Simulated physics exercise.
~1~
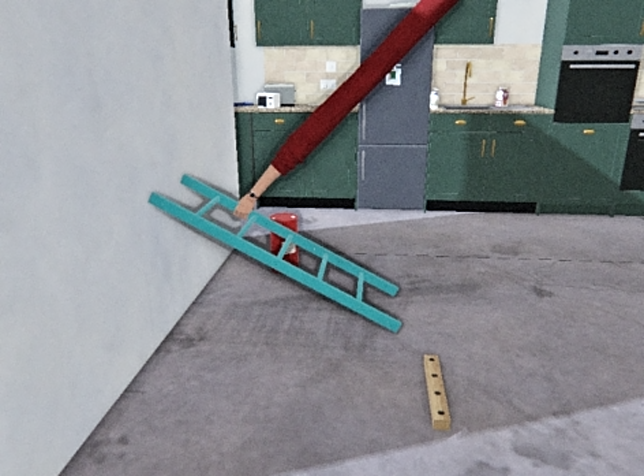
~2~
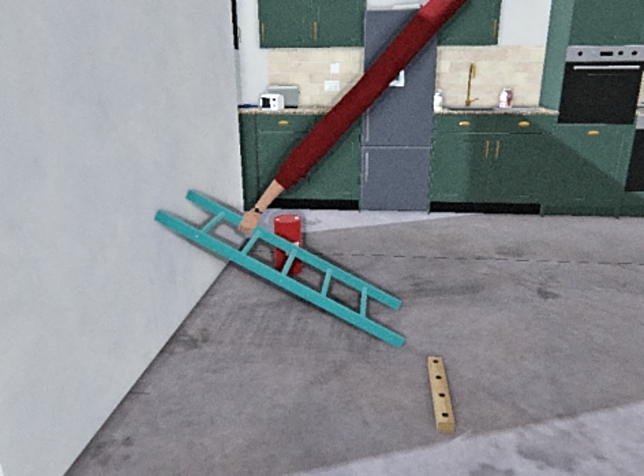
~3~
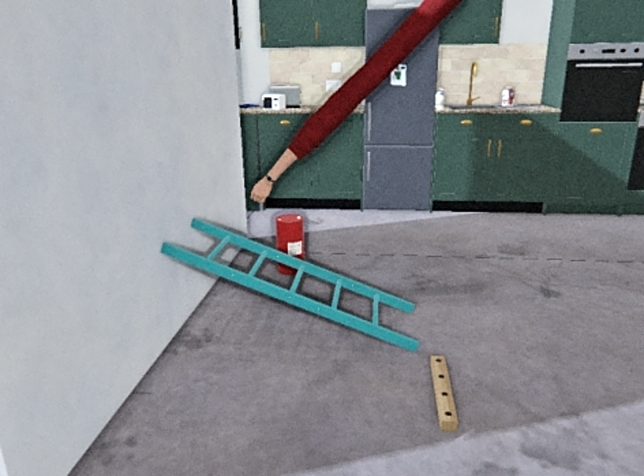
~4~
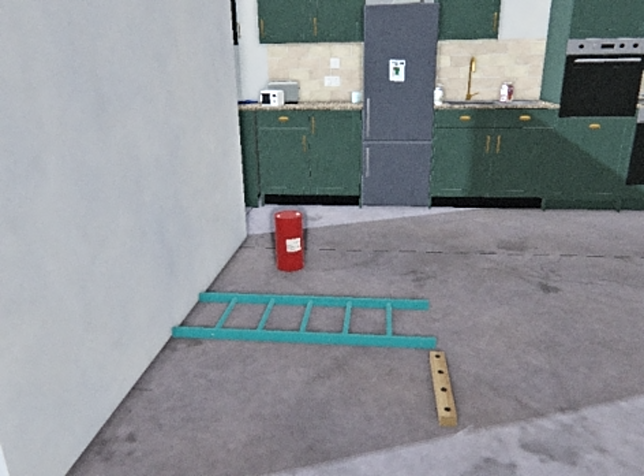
A turquoise ladder slips down and lies flat on the floor after a hand releases it.
